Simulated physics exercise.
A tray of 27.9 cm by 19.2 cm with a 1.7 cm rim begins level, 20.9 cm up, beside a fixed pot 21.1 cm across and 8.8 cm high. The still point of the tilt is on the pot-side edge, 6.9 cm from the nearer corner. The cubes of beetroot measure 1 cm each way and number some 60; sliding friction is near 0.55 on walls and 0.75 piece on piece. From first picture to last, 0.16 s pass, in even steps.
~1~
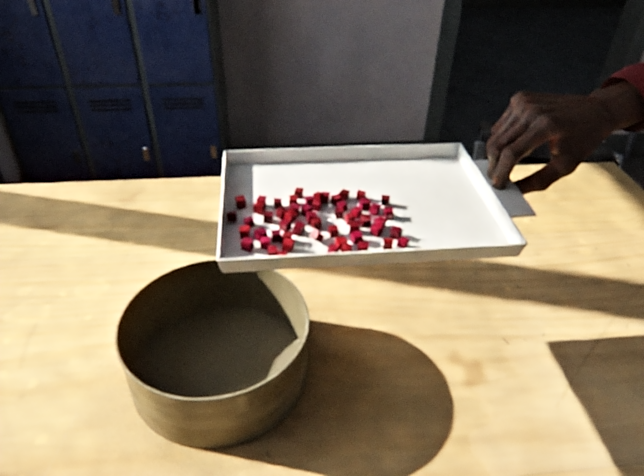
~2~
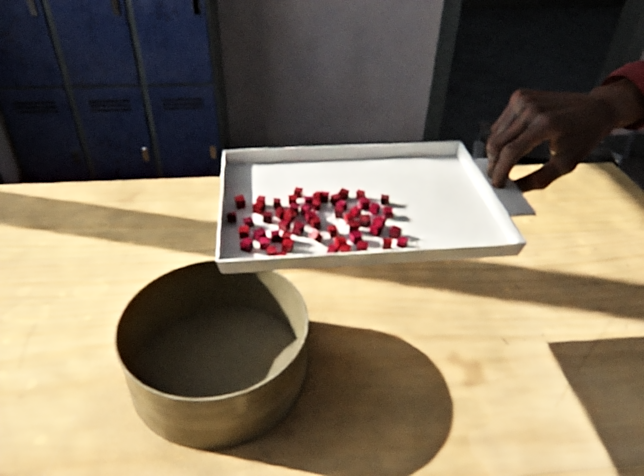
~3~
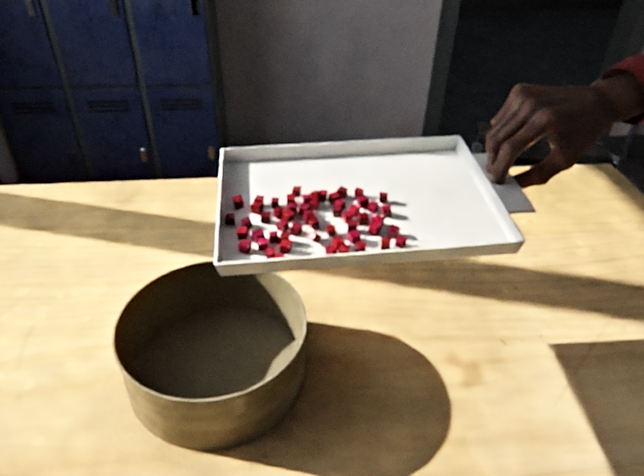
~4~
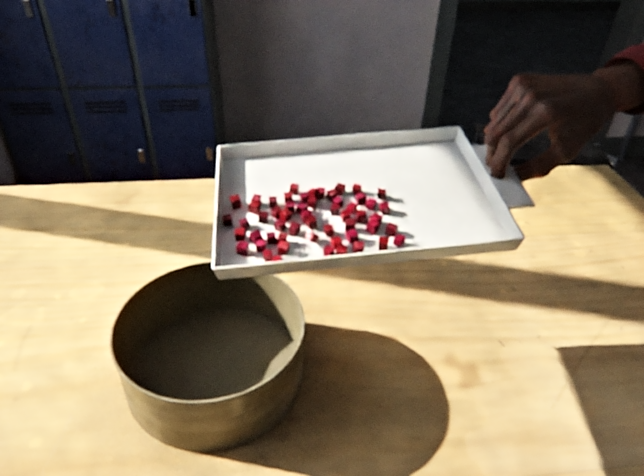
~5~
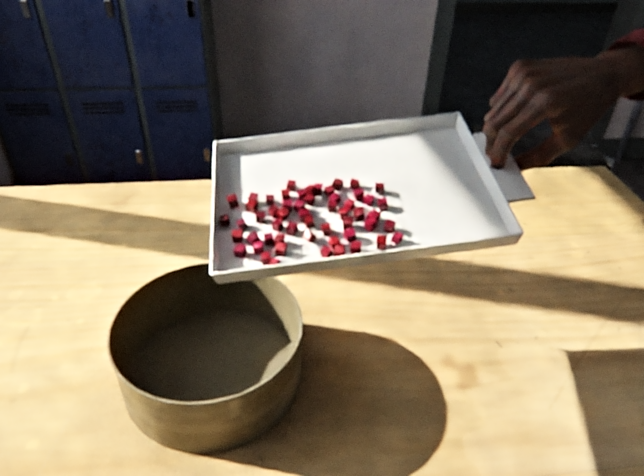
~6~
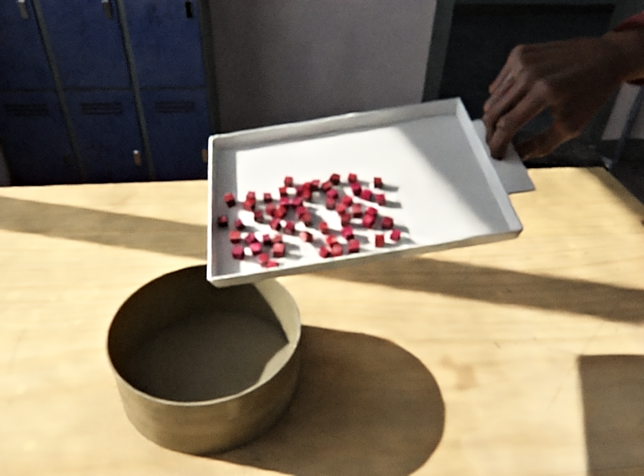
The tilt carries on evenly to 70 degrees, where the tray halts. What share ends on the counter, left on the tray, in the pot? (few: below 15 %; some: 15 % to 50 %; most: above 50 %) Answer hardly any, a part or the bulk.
Counter: Hardly any, tray: The bulk, pot: A part.
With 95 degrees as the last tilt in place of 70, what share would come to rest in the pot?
Then about 90 per cent.
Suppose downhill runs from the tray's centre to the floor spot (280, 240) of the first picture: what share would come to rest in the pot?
About 55 per cent.
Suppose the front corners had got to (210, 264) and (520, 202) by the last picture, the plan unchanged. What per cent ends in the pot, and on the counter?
Pot 35, counter 0.
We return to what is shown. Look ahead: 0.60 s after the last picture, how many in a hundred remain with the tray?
Roughly 65 per cent.
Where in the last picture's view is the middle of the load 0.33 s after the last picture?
At about (274, 253).
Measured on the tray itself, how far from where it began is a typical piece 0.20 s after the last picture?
Roughly 1 cm.
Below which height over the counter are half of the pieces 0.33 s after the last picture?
Roughly 22 cm.
Then, 0.20 s after the last picture, tilt 43 degrees; the tray holds 100 %, the pot 0 %.
Then, 0.33 s after the last picture, tilt 62 degrees; the tray holds 100 %, the pot 0 %.
Then, 0.60 s after the last picture, tilt 70 degrees; the tray holds 65 %, the pot 20 %.
In the end, counter 5 %, tray 65 %, pot 30 %.
